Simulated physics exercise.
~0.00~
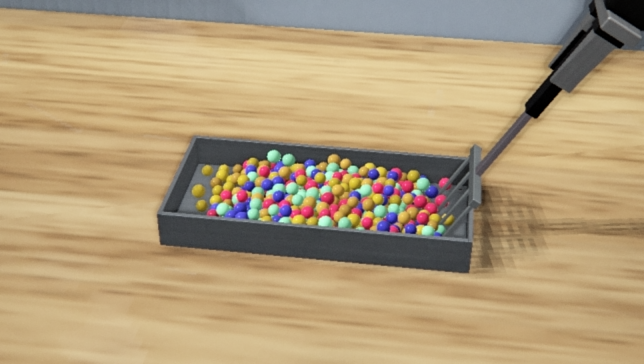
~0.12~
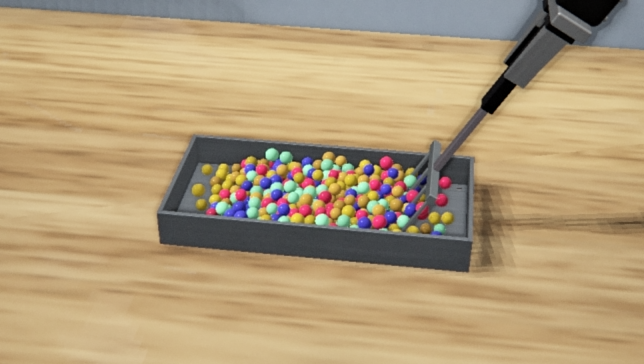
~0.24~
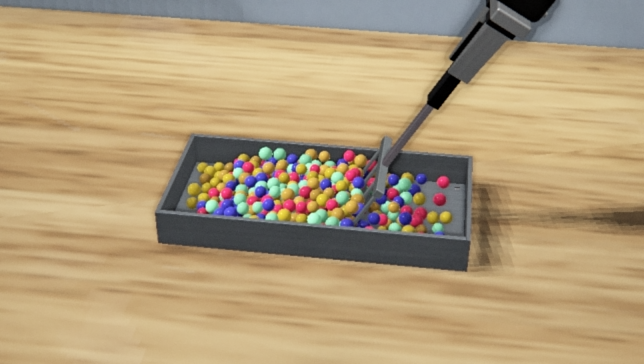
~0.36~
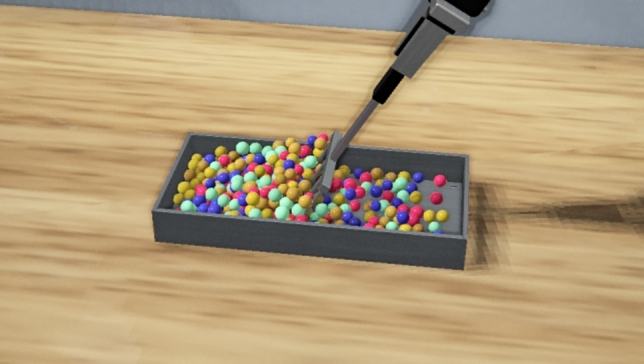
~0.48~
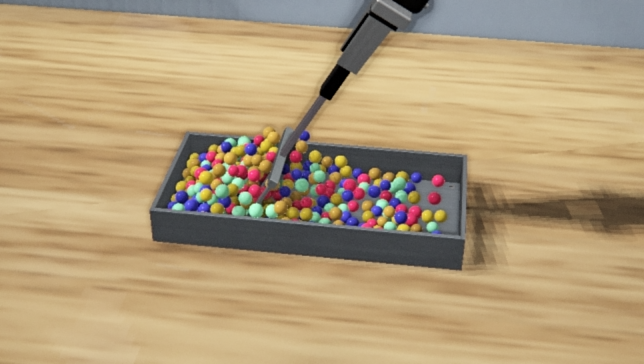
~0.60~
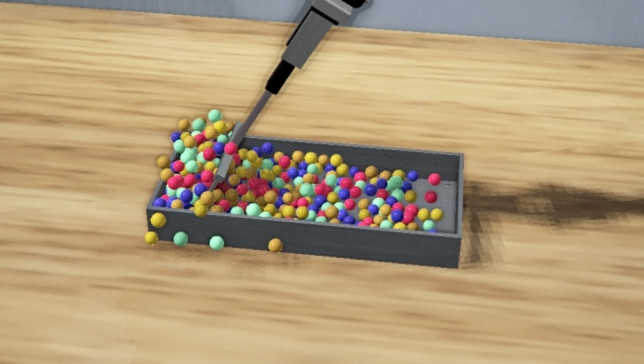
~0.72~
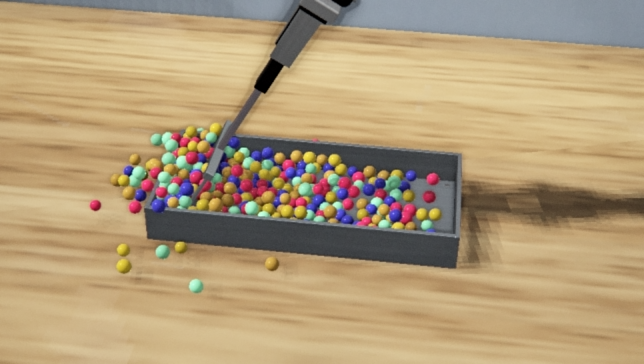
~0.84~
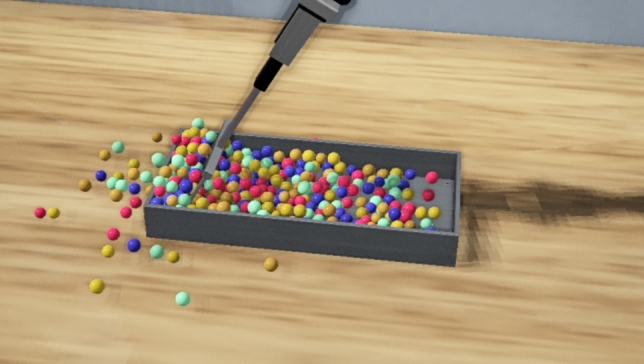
Colourful balls piling up and spilling over a grey tray's left end as a robot arm rakes them leftward, most staying inside.
